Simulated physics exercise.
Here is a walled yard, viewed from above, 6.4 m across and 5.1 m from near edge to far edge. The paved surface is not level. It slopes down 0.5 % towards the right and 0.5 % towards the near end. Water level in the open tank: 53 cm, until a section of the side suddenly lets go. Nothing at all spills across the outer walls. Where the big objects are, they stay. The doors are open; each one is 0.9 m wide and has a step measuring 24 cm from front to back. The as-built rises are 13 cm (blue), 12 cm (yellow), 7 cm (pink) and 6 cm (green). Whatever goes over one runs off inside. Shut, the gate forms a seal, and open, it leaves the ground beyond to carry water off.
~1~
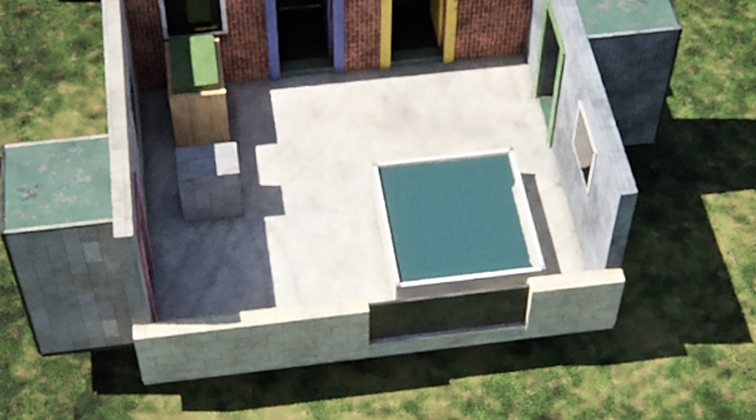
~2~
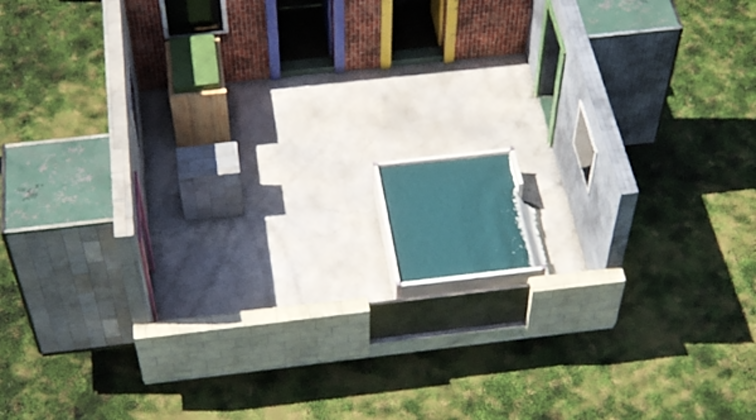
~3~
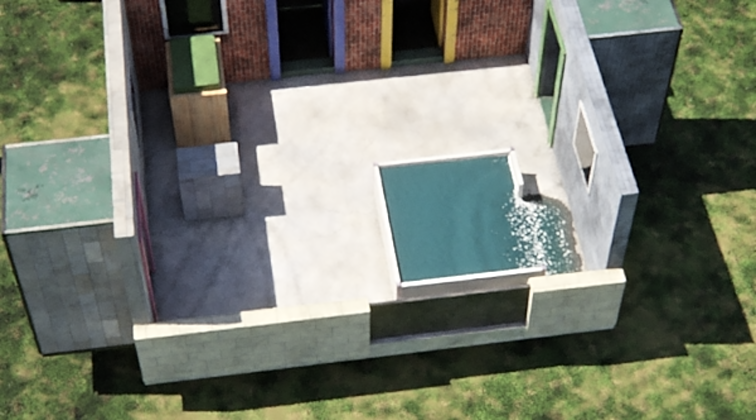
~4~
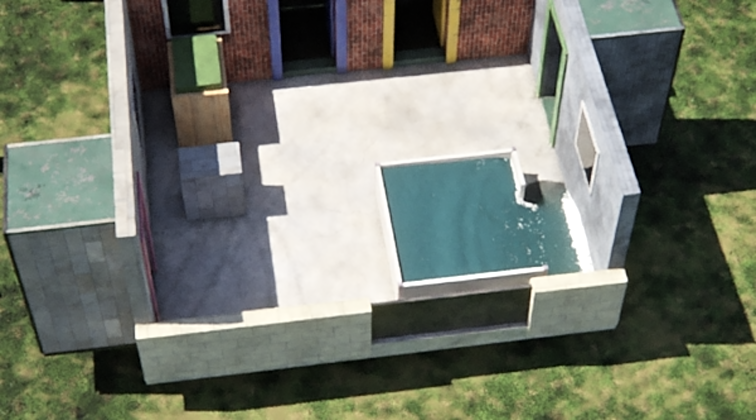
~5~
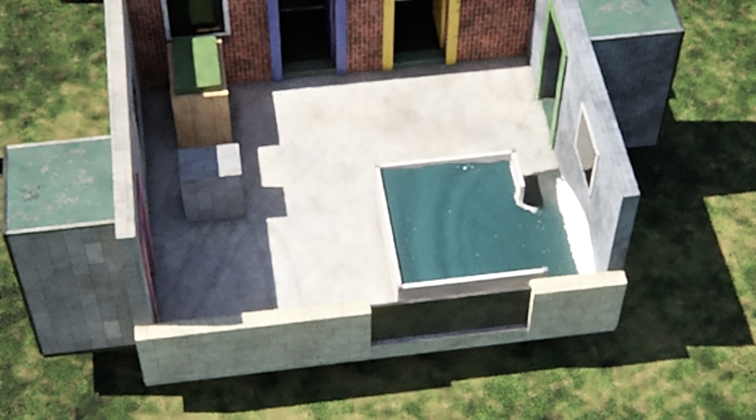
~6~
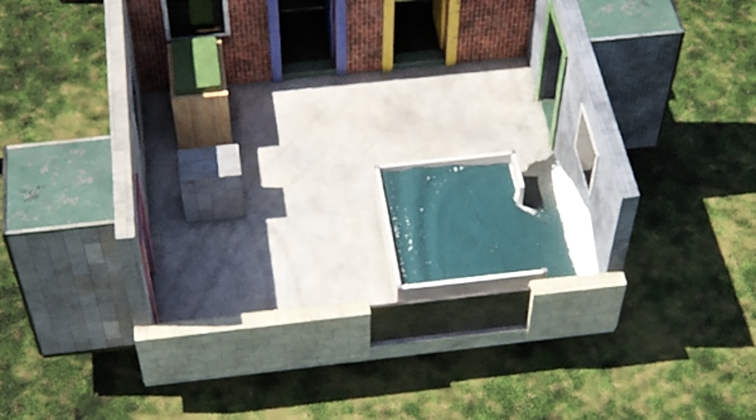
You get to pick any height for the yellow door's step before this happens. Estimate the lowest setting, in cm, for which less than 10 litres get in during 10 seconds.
Around 11 cm.
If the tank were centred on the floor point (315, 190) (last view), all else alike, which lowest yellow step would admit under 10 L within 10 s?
Roughly 5.5 cm is needed.
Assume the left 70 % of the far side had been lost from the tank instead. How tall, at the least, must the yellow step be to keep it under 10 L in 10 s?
Close to 25 cm at the least.
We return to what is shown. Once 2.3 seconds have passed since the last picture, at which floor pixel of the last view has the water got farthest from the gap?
The farthest wet point is roughly at (159, 356) in the last view.
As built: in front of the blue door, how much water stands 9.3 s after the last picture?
Lab note: Depth approx. 3.5 cm.
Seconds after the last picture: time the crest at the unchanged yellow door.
Approximately 2.8 s.
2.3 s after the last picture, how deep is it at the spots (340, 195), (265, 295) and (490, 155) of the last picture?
In that order: 0, 2 and 3 cm.
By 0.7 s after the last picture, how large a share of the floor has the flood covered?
I'd estimate about 15 percent.
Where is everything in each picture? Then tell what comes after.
The first picture shows still water, 53 cm deep, in the open tank at (456, 218); the yellow door at (418, 21) is dry.
In the second picture, the gap is at (527, 243), the front 0.3 m out at (539, 230); the back of the open tank holds 53 cm.
In the third picture, water pours out at (527, 244) and has run 0.7 m, to (568, 233); about 10 cm deep outside, 53 cm at the back.
In the fourth picture, water pours out at (529, 244) and has run 0.9 m, to (565, 190); about 12 cm deep outside, 53 cm at the back.
In the fifth picture, the gap is at (528, 246), the front 1.0 m out at (559, 174); the back of the open tank holds 52 cm.
In the sixth picture, the gap is at (528, 247), the front 1.2 m out at (555, 160); the back of the open tank holds 46 cm; 2.9 m in a straight line remain to the yellow door at (421, 24).
Then, 0.7 s after the last picture water covers 15 % of the floor, deepest (57 cm) near (592, 307); it has not reached the yellow door.
Then, 2.3 s after the last picture water covers 45 % of the floor, deepest (30 cm) near (525, 67); 13 cm at the yellow door, 1 litre in over its 12 cm step.
Then, 9.3 s after the last picture water covers 100 % of the floor, deepest (14 cm) near (592, 307); 6 cm at the yellow door, 6 litres in over its 12 cm step.
At the yellow door as built, the water peaked near 16 cm, 2.7 s after the last picture.
With a step of 9 cm, 21 litres would have come in within the 10 s; with 12.5 cm, 5 litres. So under 10 litres takes about 11 cm.
